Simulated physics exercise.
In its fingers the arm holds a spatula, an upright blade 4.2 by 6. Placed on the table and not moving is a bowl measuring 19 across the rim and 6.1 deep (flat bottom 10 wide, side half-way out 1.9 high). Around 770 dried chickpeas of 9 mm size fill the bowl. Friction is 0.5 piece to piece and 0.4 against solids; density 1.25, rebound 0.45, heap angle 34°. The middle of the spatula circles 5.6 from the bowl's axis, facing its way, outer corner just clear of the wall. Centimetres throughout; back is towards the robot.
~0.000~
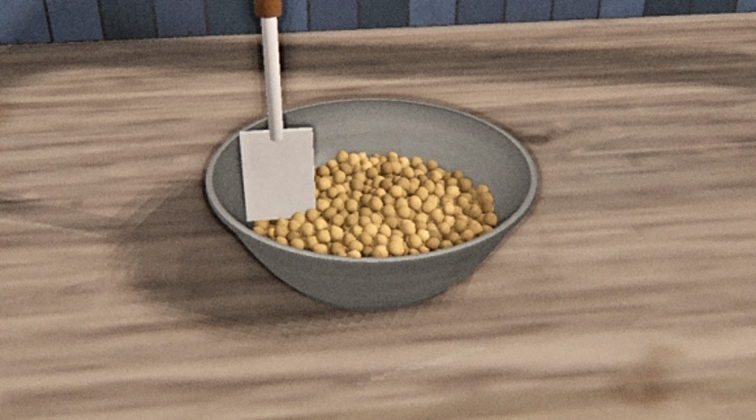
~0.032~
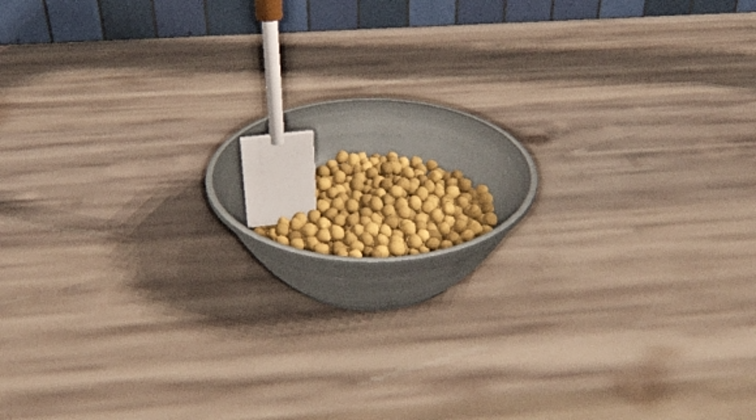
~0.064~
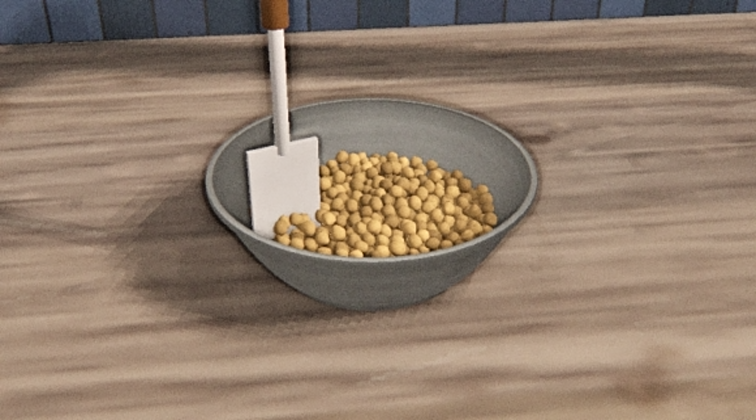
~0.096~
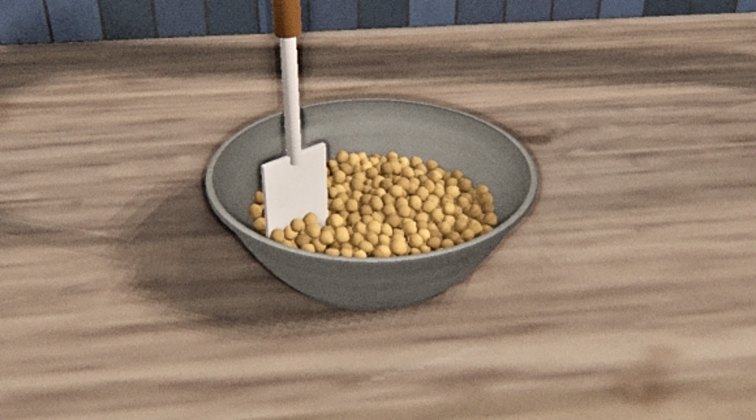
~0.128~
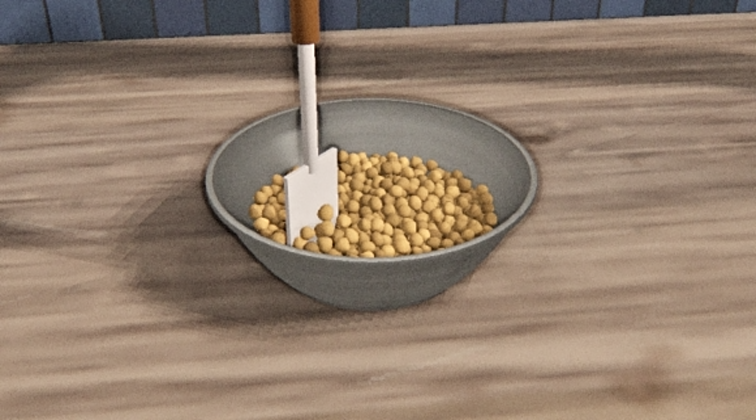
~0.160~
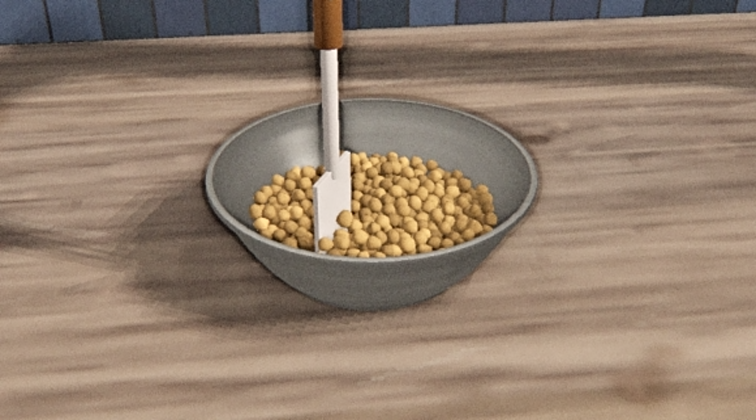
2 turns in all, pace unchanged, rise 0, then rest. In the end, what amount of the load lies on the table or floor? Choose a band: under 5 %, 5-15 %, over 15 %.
Band: 5-15 %.
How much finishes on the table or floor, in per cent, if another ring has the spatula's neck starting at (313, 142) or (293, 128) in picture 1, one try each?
About 0 and 15 per cent.
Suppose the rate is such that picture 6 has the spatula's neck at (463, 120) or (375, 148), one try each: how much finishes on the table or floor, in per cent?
Well, about 30 percent the first time and about 20 percent the second.
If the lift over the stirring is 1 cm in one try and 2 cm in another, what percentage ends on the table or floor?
5 % and 0 %.
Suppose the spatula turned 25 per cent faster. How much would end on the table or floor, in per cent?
15 %.
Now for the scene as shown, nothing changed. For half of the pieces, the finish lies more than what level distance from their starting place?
Reading: Around 2 cm.
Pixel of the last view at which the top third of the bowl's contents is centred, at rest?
I'd say close to (331, 230).
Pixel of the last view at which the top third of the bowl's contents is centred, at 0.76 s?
The upper third is centred close to (296, 196).
After 0.76 s, 321° round, highest piece 8 above the table; 739 in the bowl, 26 on the table or floor, 7 in flight or on the tool.
After 1.37 s, 221° round, highest piece 7 above the table; 709 in the bowl, 60 on the table or floor, 3 in flight or on the tool.
After 1.87 s, 0° round, highest piece 6 above the table; 696 in the bowl, 76 on the table or floor.
After 2.57 s, 0° round, highest piece 6 above the table; 696 in the bowl, 76 on the table or floor.
At rest, 696 in the bowl, 76 on the table or floor. That is 10 % on the table or floor.
